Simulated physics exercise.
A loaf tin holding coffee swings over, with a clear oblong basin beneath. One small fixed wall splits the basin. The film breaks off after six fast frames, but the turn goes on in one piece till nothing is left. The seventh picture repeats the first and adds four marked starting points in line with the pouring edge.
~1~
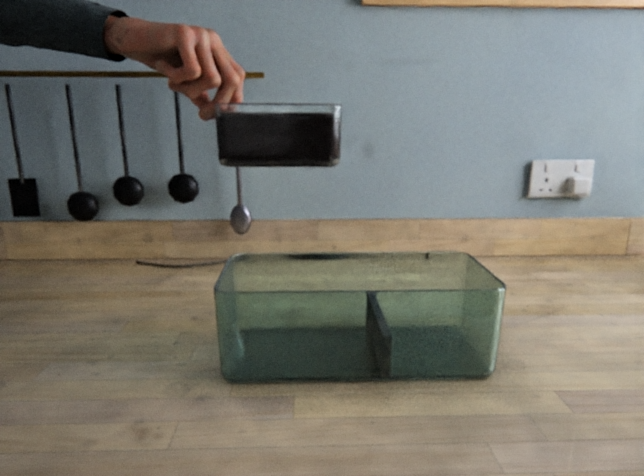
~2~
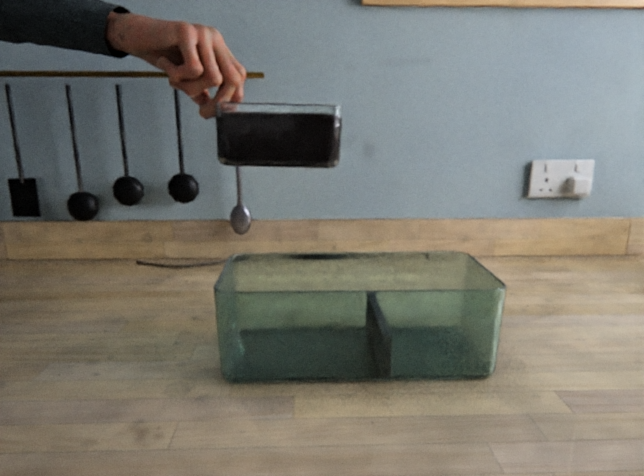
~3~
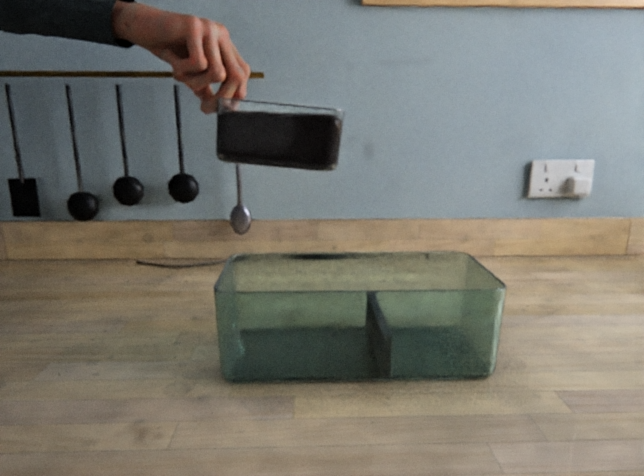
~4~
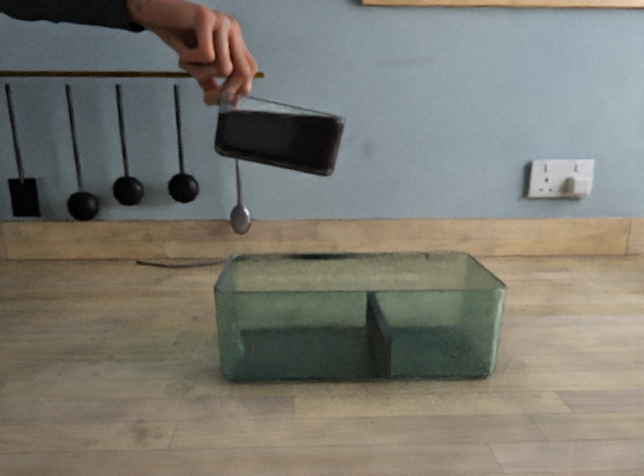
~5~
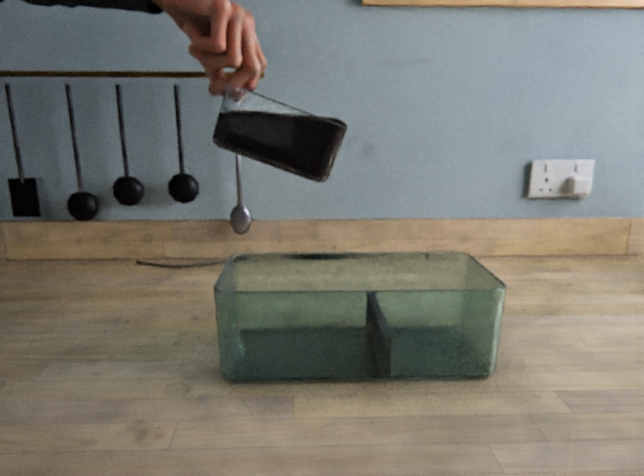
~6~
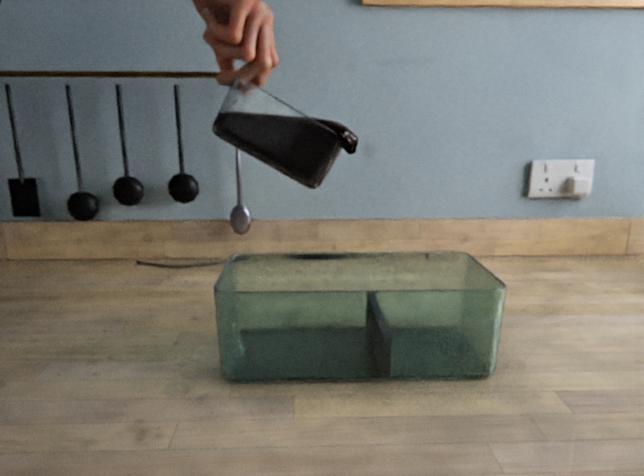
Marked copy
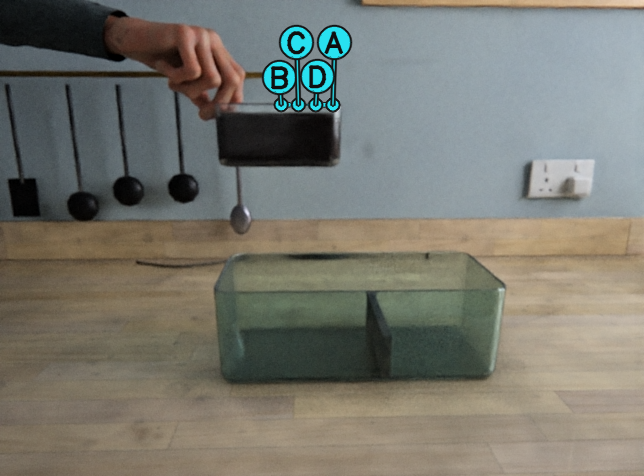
On a wooden kitchen worktop, a hand held a small clear tin of dark liquid above a divided glass basin, then gradually tilted it rightward until the liquid just came over its lip.
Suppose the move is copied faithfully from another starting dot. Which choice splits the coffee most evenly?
D is best.
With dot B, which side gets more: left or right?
The left side.
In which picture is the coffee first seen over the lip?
Picture 5.
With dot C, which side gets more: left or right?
The left side.
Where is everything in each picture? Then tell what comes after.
Upright, lip at (337, 104); basin from (222, 378) to (493, 373); top of the wall at (378, 311); nothing has left yet.
Upright, lip at (338, 106); nothing has left yet.
Tipped about 5°, lip at (339, 110); nothing has left yet.
Tipped about 11°, lip at (342, 117); nothing has left yet.
Tipped about 20°, lip at (343, 126); coffee is over the lip, down to (343, 126).
Tipped about 30°, lip at (343, 137); coffee is over the lip, down to (348, 150).
On the marked copy, A at (332, 104); B at (281, 104); C at (298, 104); D at (315, 104).
For dot A, about 31 % ends left of the wall and 68 % right of it.
For dot B, about 96 % ends left of the wall and 3 % right of it.
For dot C, about 82 % ends left of the wall and 16 % right of it.
For dot D, about 49 % ends left of the wall and 49 % right of it.
